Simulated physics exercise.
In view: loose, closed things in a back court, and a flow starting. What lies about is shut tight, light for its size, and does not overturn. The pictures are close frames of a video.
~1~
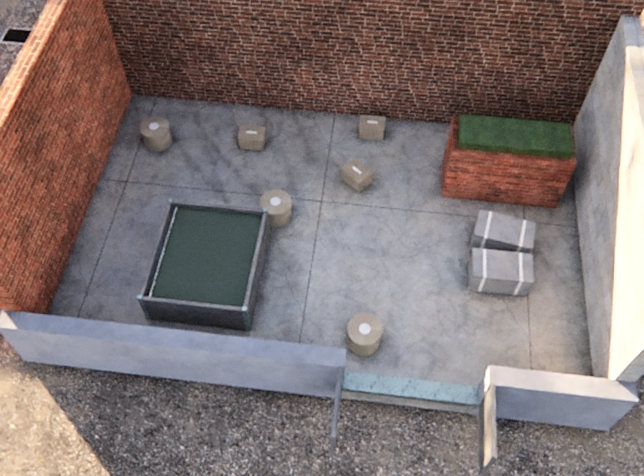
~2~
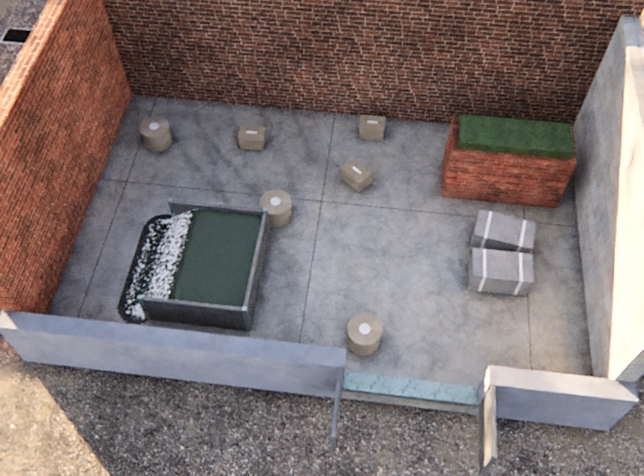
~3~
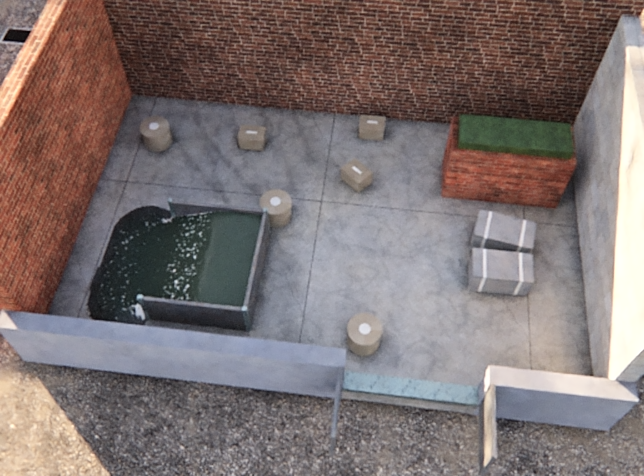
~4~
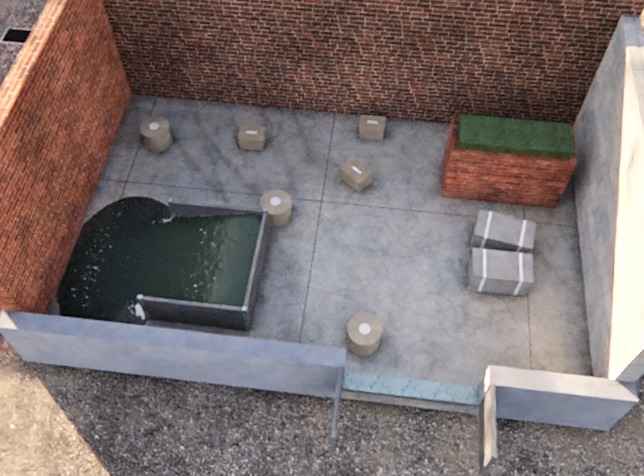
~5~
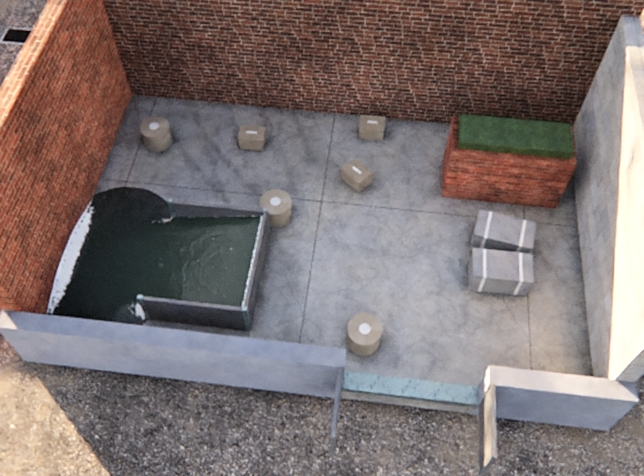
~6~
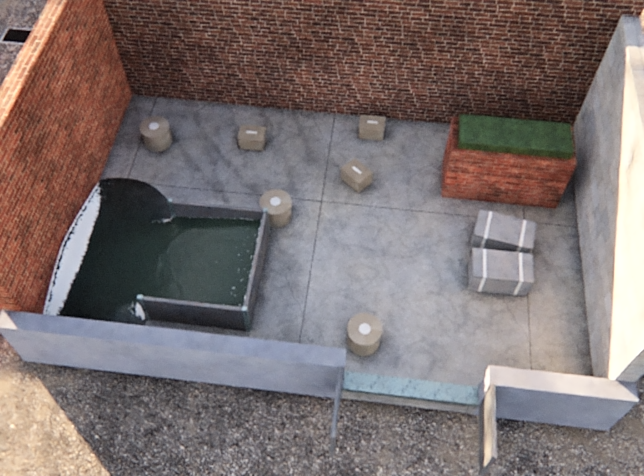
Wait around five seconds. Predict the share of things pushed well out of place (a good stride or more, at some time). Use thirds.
That comes to less than a third.
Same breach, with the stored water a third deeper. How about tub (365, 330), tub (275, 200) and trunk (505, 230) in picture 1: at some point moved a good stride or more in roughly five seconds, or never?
In that order: That far or more, not that far, not that far.
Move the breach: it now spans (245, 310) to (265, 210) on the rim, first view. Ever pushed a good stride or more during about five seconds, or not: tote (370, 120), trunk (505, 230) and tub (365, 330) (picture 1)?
In that order: Under that, pushed that far, swept aside.
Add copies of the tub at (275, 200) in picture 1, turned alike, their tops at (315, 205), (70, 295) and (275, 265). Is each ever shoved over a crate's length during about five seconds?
In that order: Short of that, pushed that far, short of that.
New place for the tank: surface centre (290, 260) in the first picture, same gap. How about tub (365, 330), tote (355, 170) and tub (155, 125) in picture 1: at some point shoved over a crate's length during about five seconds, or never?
One after the other: No, under that, shifted that much.
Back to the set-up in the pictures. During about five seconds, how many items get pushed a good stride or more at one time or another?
It comes to 2.
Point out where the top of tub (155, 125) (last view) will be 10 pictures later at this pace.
Around (187, 111).
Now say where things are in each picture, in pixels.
A tub at (154, 126) rests on the ground; a tub at (275, 202) rests on the ground; 0 of 8 have shifted, in the first picture.
A tub at (154, 126) rests on the ground; a tub at (275, 202) rests on the ground; 0 of 8 have shifted, in the second picture.
A tub at (154, 126) rests on the ground; a tub at (275, 202) rests on the ground; 0 of 8 have shifted, in the third picture.
A tub at (154, 126), on the bottom; a tub at (275, 202) rests on the ground; 0 of 8 have shifted, in the fourth picture.
A tub at (154, 126), on the bottom; a tub at (275, 202), on the bottom; 0 of 8 have shifted, in the fifth picture.
A tub at (154, 126) rests on the ground; a tub at (275, 202) rests on the ground; 0 of 8 have shifted, in the sixth picture.
A moment on, 0 of 8 are well off their spots; 0 afloat.
Next, 1 of 8 are well off their spots; 0 afloat.
Later, 2 of 8 are well off their spots; 1 afloat.
In the end, 2 of 8 are well off their spots, and 2 have been at some point; 0 afloat.
